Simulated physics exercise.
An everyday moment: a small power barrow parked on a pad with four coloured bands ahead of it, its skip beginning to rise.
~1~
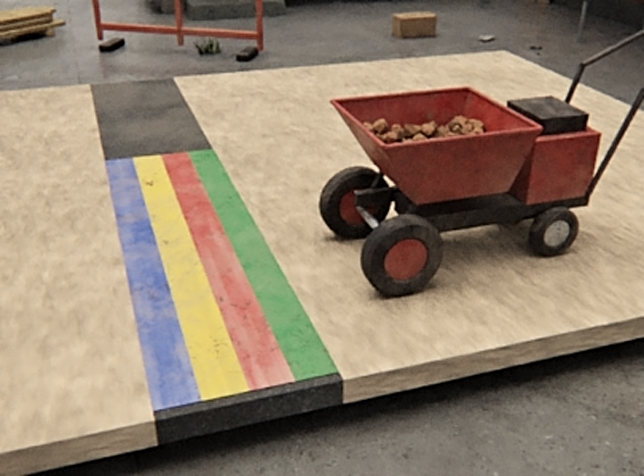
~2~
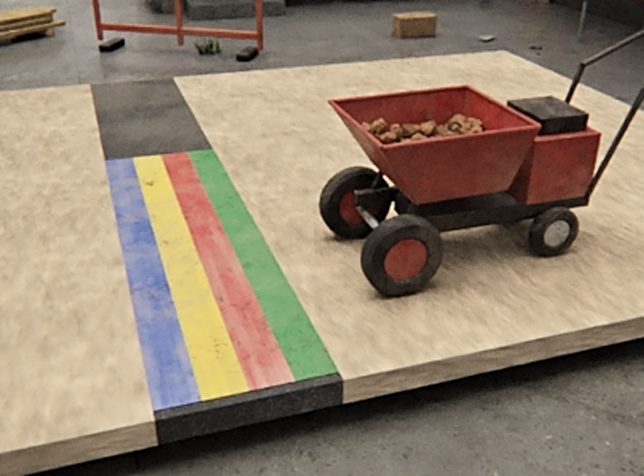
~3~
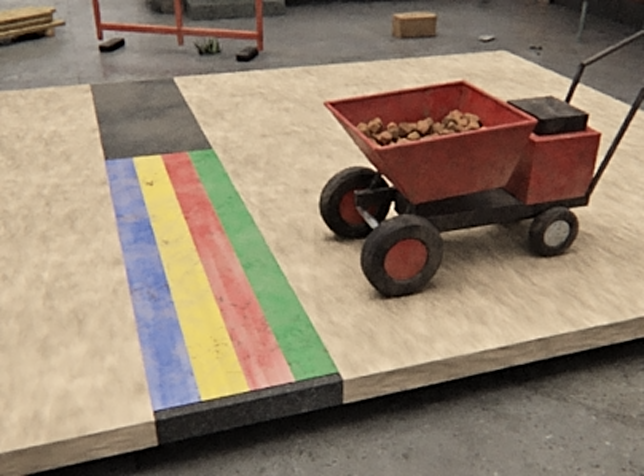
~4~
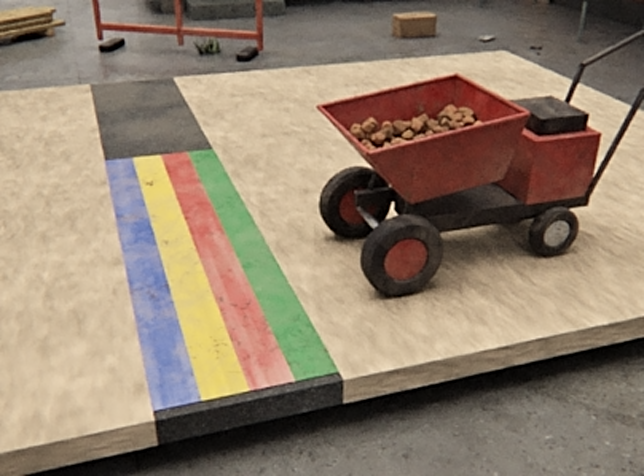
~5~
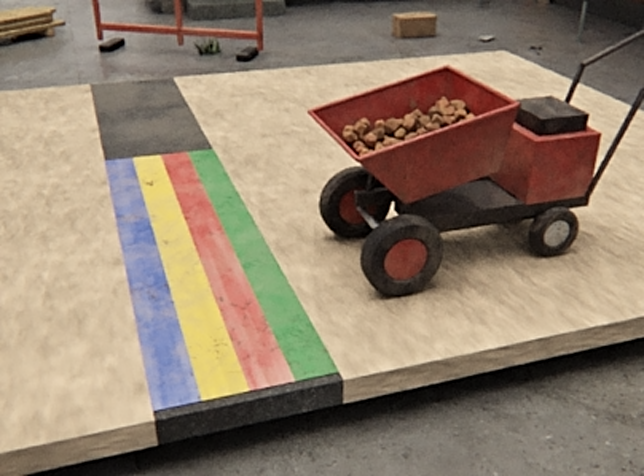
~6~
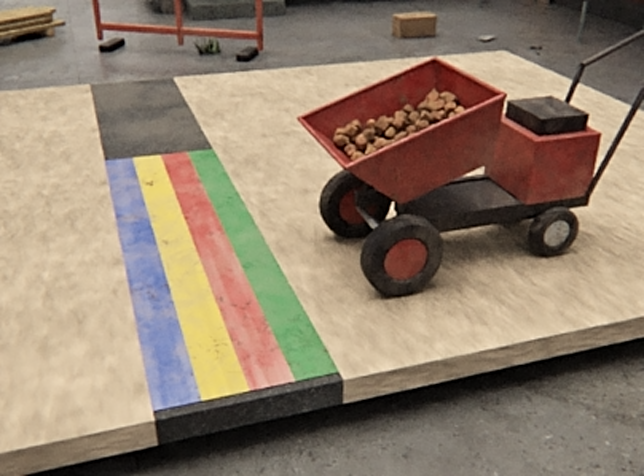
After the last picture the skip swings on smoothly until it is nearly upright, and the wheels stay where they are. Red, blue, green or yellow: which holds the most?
The red one gets the largest share.
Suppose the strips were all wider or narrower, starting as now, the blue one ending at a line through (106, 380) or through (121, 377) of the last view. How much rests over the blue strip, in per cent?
Roughly 0 per cent, and 10 per cent.
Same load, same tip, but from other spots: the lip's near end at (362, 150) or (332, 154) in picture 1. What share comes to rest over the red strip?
The first gives 30 %, the second 10 %.
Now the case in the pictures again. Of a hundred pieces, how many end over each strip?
Green strip near 15; red strip near 35; yellow strip near 25; blue strip near 5.
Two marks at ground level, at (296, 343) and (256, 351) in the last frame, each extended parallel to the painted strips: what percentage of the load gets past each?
Near 80 % and 50 %.
Soon after the last picture, skip tipped steeply; all in the skip.
A little later, skip tipped right over; most in the skip; a stray few over the green strip; a small part over the red strip; a stray few over the yellow strip; a stray few falling.
Later still, skip tipped right over; about a quarter in the skip; a small part over the green strip; about a third over the red strip; about a quarter over the yellow strip; a small part over the blue strip; a stray few off the paint.
At rest, skip tipped right over; a small part in the skip; about a quarter over the green strip; about a third over the red strip; about a quarter over the yellow strip; a small part over the blue strip; a small part off the paint.
